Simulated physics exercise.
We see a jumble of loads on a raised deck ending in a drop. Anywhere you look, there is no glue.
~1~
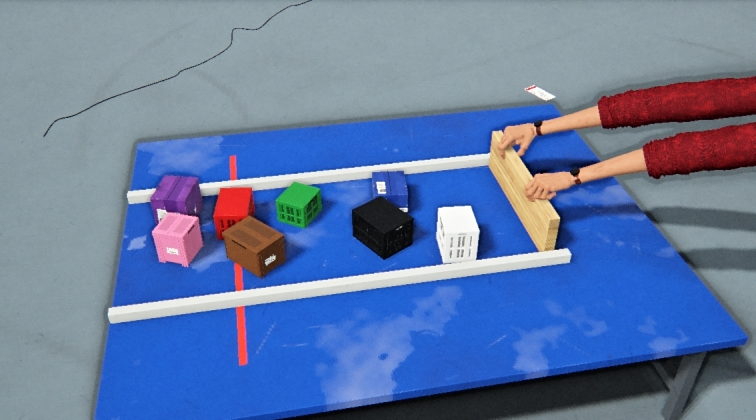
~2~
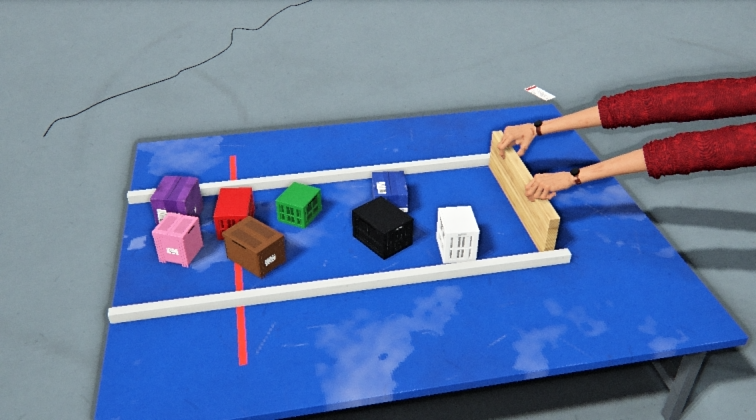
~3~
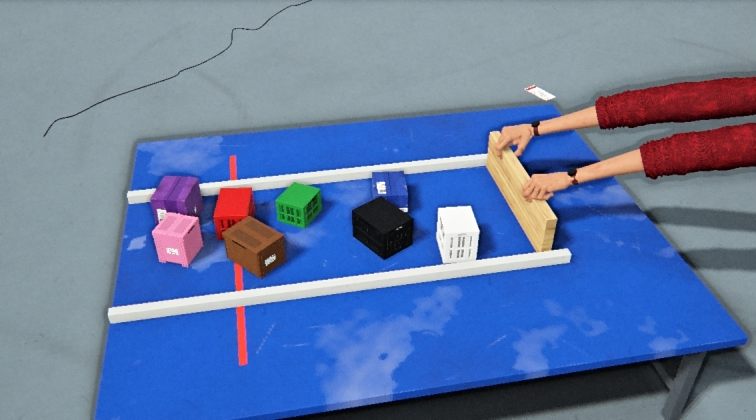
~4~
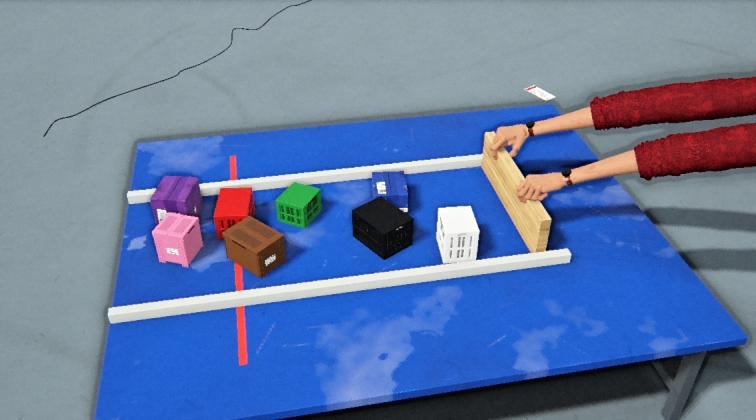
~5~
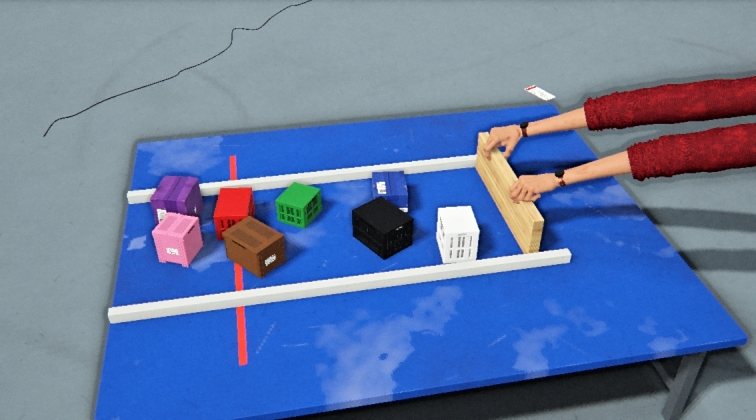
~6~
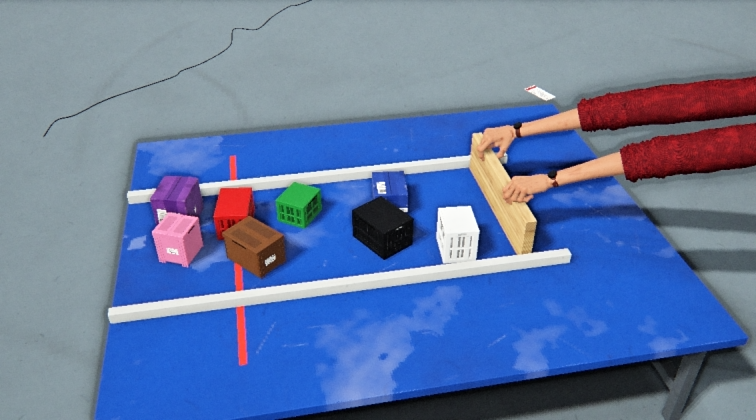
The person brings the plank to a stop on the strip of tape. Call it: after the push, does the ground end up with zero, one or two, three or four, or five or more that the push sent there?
The ground ends up with one or two.
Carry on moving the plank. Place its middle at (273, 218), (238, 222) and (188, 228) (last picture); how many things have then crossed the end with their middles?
Over the end: 0, 1, 3.
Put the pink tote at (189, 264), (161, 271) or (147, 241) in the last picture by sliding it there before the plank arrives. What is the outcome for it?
In order of the places given, the pink tote rests steady, then rests steady, then rests steady.
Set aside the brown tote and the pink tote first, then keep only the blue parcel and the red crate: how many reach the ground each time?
1, then 0.
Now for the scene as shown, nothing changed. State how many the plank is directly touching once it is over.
It's 2.
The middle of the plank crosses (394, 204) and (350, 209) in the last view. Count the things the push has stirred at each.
First position 3; second position 4.
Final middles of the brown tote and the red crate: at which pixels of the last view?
Near (170, 272) and (145, 222).
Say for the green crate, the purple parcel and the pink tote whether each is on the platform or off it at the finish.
Green crate: Still aboard; purple parcel: Gone; pink tote: Still aboard.
Soon after, none off yet; purple parcel at rest near (178, 203); pink tote at rest near (179, 240); red crate at rest near (235, 213).
By the end, the number that fall off is one or two; fallen, purple parcel.
